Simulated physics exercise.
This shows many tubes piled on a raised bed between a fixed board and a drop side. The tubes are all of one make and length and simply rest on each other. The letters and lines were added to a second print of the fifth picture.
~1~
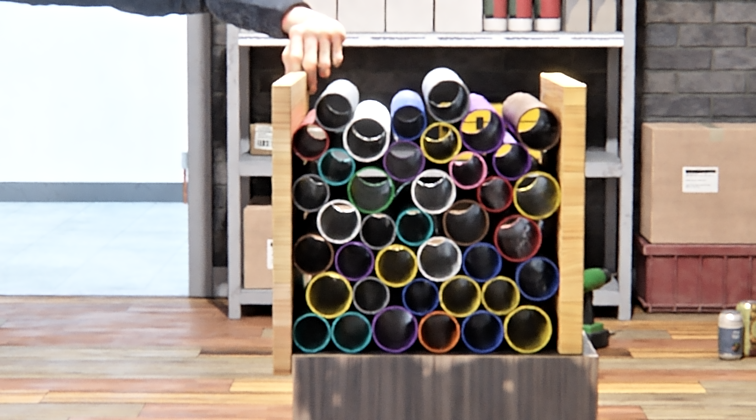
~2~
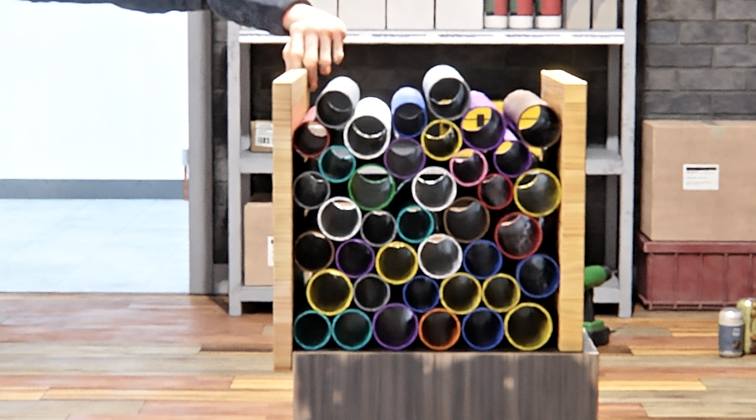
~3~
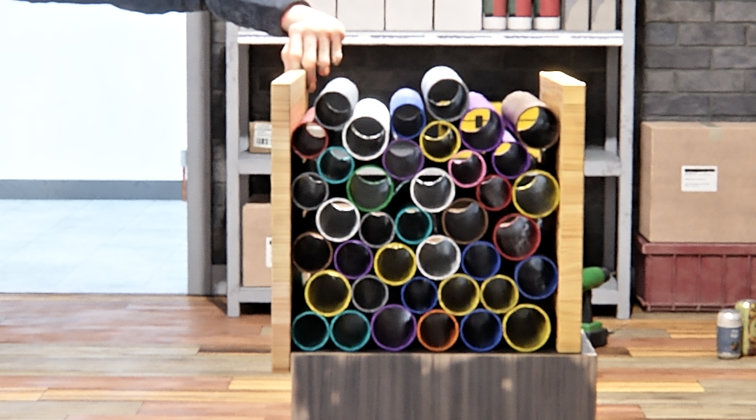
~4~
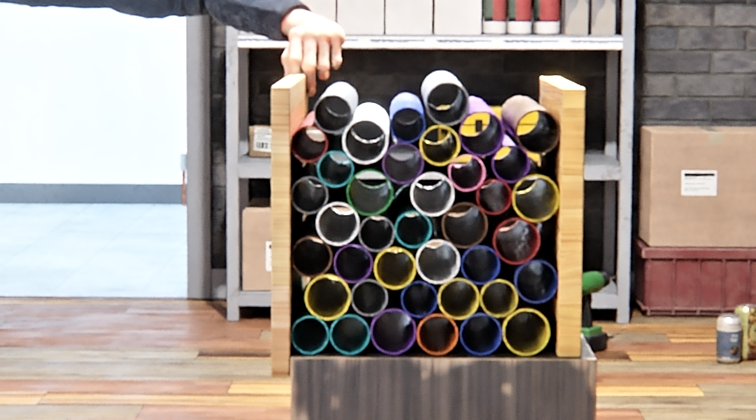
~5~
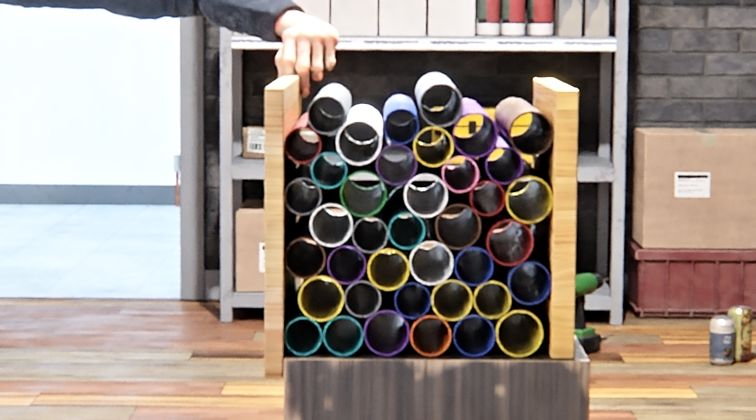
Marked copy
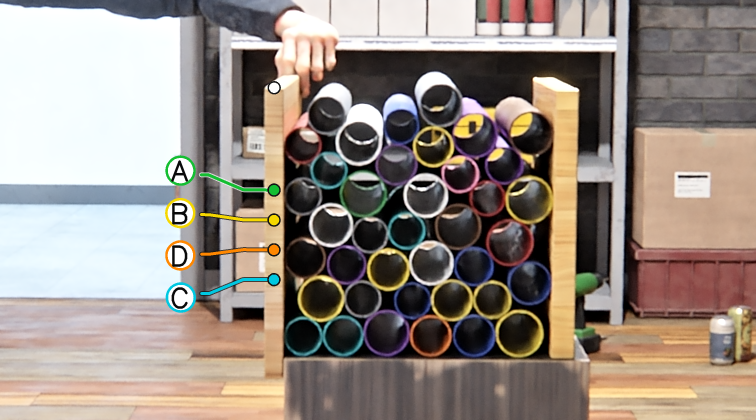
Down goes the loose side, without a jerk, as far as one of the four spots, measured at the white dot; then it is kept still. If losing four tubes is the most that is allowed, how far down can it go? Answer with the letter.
The lowest mark that will do is B.
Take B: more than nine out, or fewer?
Fewer than nine.
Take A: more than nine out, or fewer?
It loses fewer than nine.
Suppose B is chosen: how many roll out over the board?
It comes to two.
On the marked copy, A at (274, 190); B at (274, 220); C at (274, 280); D at (274, 250); the white dot at (274, 88).
Following B. Soon after the start, top of the board (284, 150).
Later, top of the board (284, 218).
In the end, top of the board (284, 219), two out over the board.
As for the rest, A two out over the board; C five out over the board; D five out over the board.
